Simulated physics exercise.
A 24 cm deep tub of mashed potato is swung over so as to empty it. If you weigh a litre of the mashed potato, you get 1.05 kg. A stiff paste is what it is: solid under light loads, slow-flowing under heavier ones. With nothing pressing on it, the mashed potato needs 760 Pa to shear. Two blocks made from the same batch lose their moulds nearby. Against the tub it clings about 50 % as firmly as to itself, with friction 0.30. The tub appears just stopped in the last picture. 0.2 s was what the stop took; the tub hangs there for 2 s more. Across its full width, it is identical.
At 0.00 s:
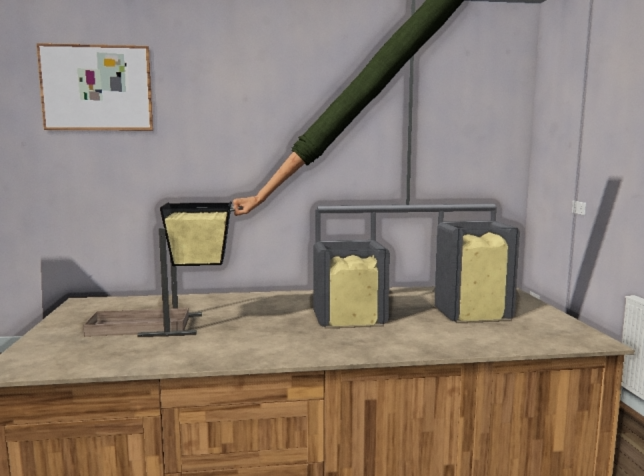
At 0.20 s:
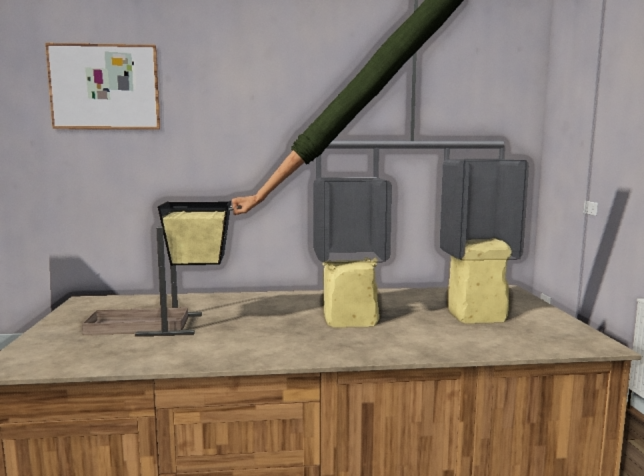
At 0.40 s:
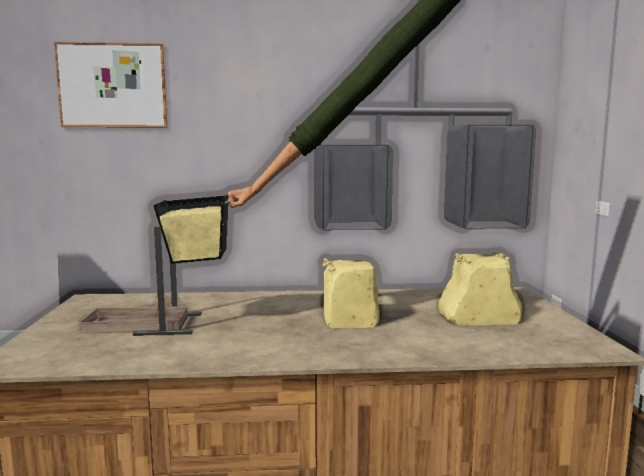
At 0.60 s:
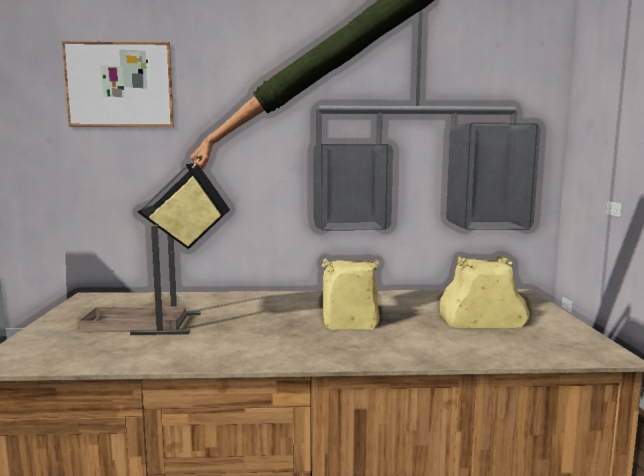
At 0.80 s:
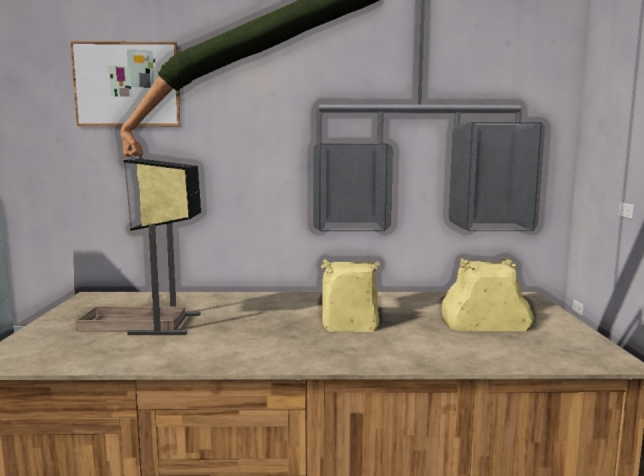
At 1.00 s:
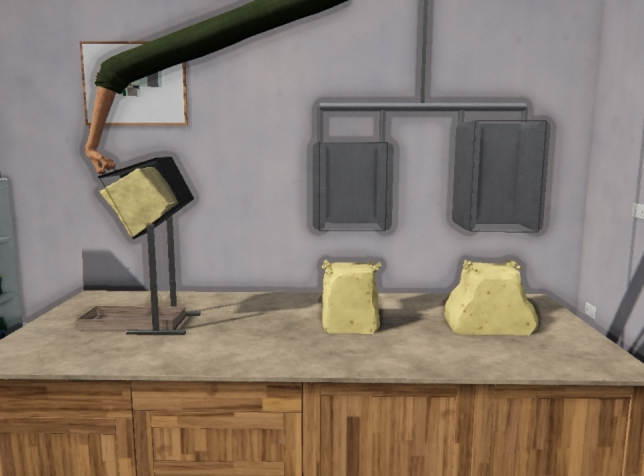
To begin with, a dark frame lifts two grey moulds off pale yellow blocks on a counter, and the right block slumps wider. Meanwhile, a green-sleeved arm swings a tub of mashed potato over to the left on its stand, until its open side slants downward, with the yellow mass bulging at the opening.
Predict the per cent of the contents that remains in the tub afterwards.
Roughly 0 per cent remains.
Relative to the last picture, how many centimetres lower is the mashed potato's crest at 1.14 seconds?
Around 11 cm below its level in the last picture.
After 1.14 s, the tub is at 117 degrees and holds 27 %.
After 1.31 s, the tub is at 117 degrees and holds 0 %.
After 1.48 s, the tub is at 117 degrees and holds 0 %.
After 1.65 s, the tub is at 117 degrees and holds 0 %.
After 3.00 s, the tub is at 117 degrees and holds 0 %.
